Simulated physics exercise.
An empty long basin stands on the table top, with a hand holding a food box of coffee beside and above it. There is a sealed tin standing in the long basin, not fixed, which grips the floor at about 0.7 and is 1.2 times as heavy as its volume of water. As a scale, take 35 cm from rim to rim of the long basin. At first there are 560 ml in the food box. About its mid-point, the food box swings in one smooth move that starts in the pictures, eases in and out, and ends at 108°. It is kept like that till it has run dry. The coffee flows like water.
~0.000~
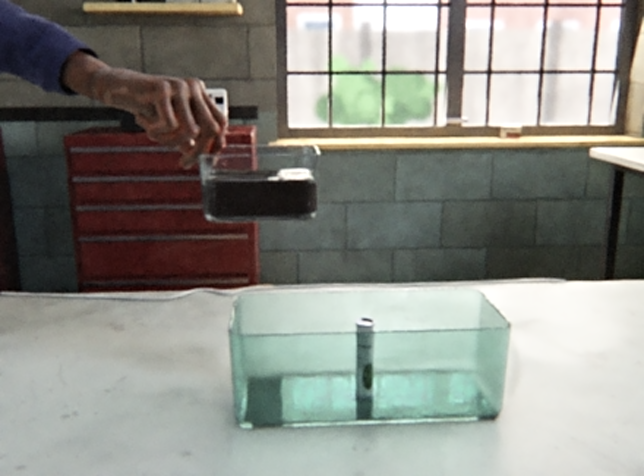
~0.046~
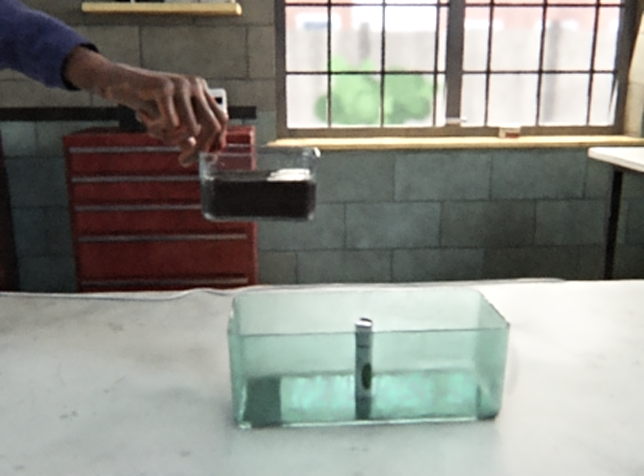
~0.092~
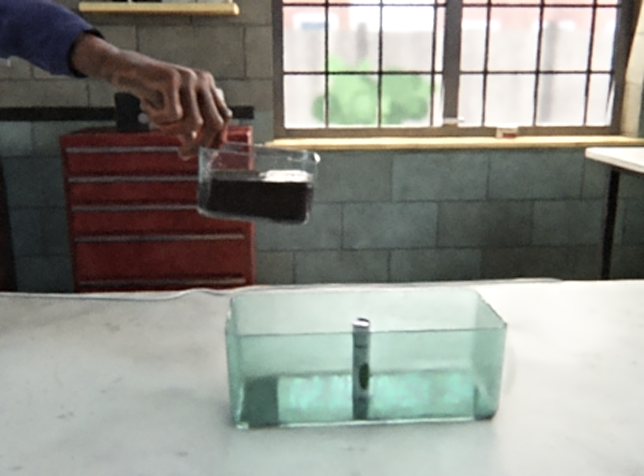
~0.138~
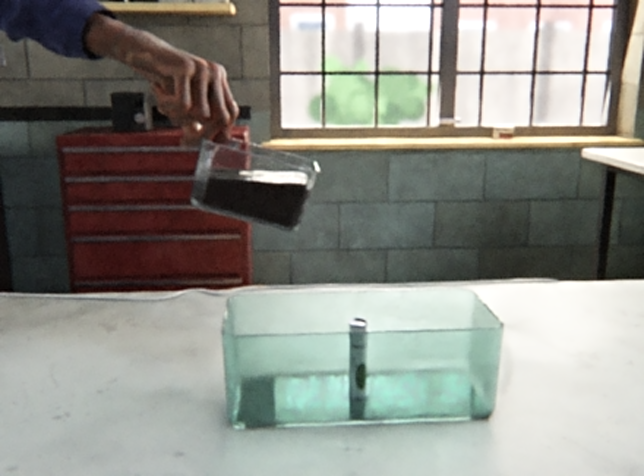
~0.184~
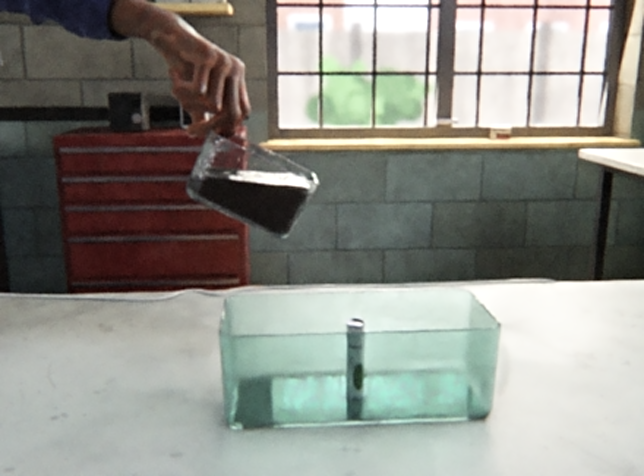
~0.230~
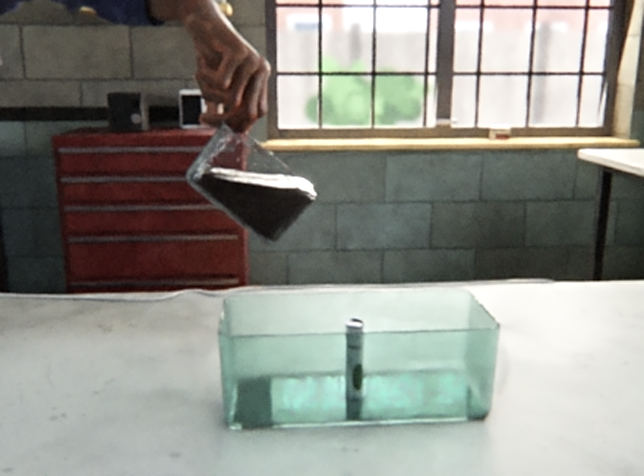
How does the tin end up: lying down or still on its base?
It ends up lying down.
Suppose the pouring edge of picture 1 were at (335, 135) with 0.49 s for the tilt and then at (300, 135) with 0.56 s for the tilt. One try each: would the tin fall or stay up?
Run one: It does not tip. Run two: It tumbles.
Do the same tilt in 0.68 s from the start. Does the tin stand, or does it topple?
Then the tin does not tip.
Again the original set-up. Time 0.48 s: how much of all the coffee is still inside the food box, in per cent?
I reckon about 20 in a hundred is still held.
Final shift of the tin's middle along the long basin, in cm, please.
7.5 cm.
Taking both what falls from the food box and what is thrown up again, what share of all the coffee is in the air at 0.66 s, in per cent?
About 7 per cent.
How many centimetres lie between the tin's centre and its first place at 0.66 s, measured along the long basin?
The tin has gone some 1 cm.
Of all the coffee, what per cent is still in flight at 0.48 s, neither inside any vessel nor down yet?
Roughly 56 %.
By 0.48 s the tilt is 103° and 20 per cent is still to pour; the tin stands where it began.
By 0.66 s the tilt is 108° and 4 per cent is still to pour; the tin stands 1 cm from where it began.
By 0.85 s the tilt is 108° and 0 per cent is still to pour; the tin leans 22°.
By 1.05 s the tilt is 108° and 0 per cent is still to pour; the tin lies on its side.
At rest the tin lies on its side.
